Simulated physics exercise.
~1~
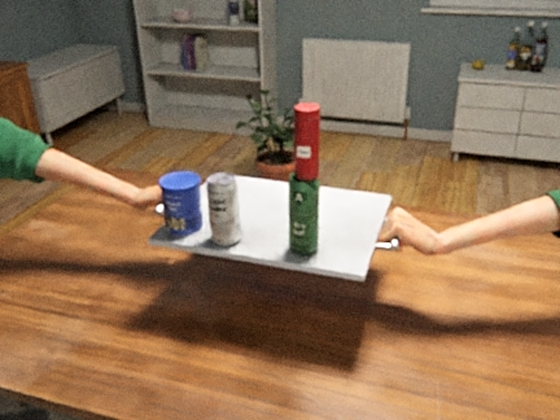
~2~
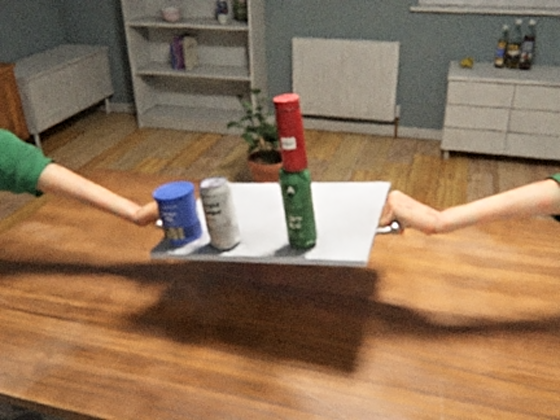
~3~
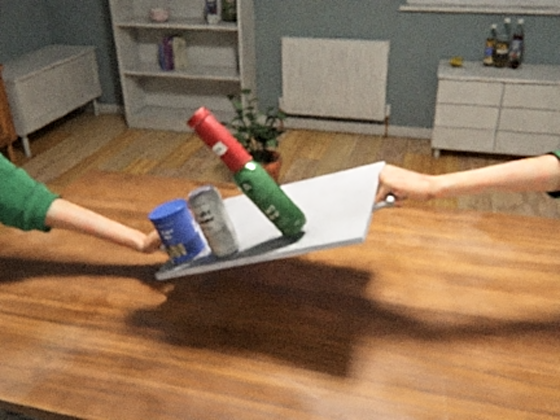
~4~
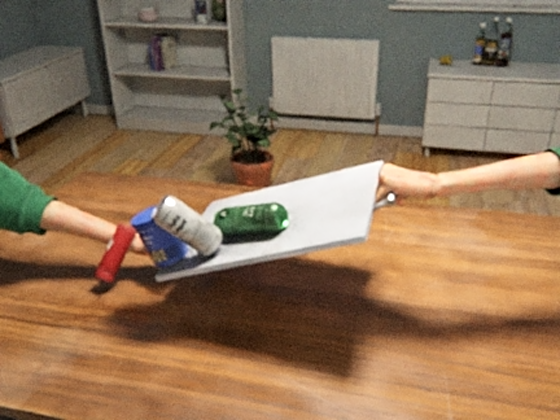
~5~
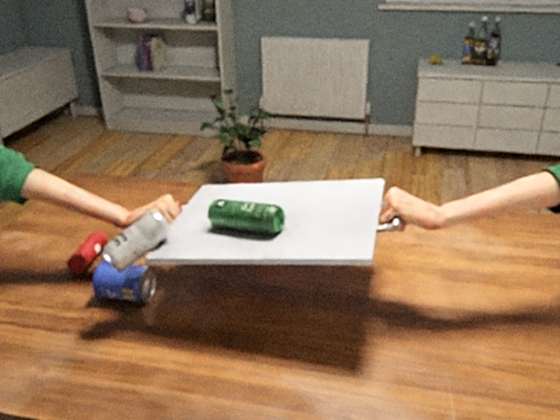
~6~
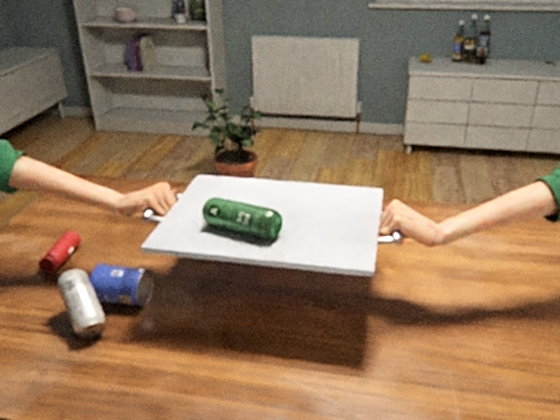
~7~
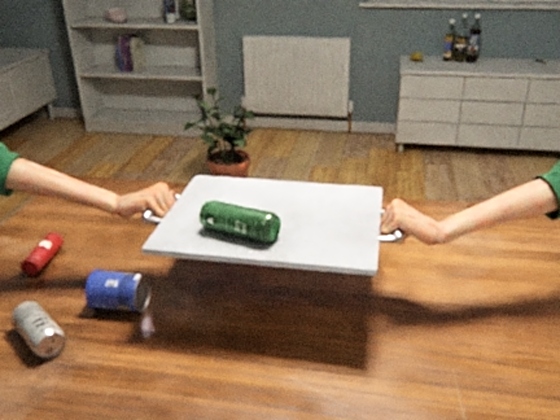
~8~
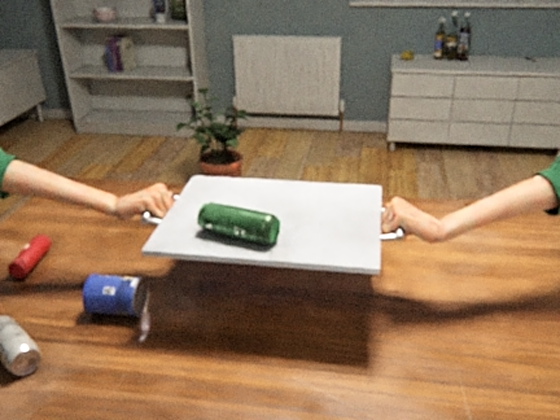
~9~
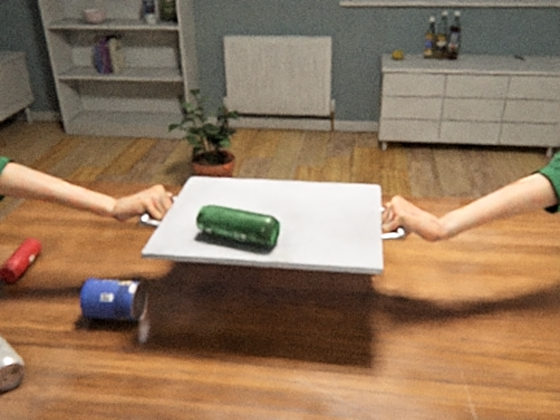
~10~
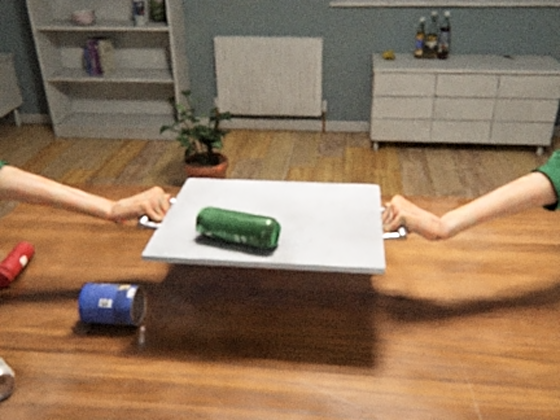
Two hands tilting a white tray left and levelling it, three containers falling onto the table, a green can lying on it.
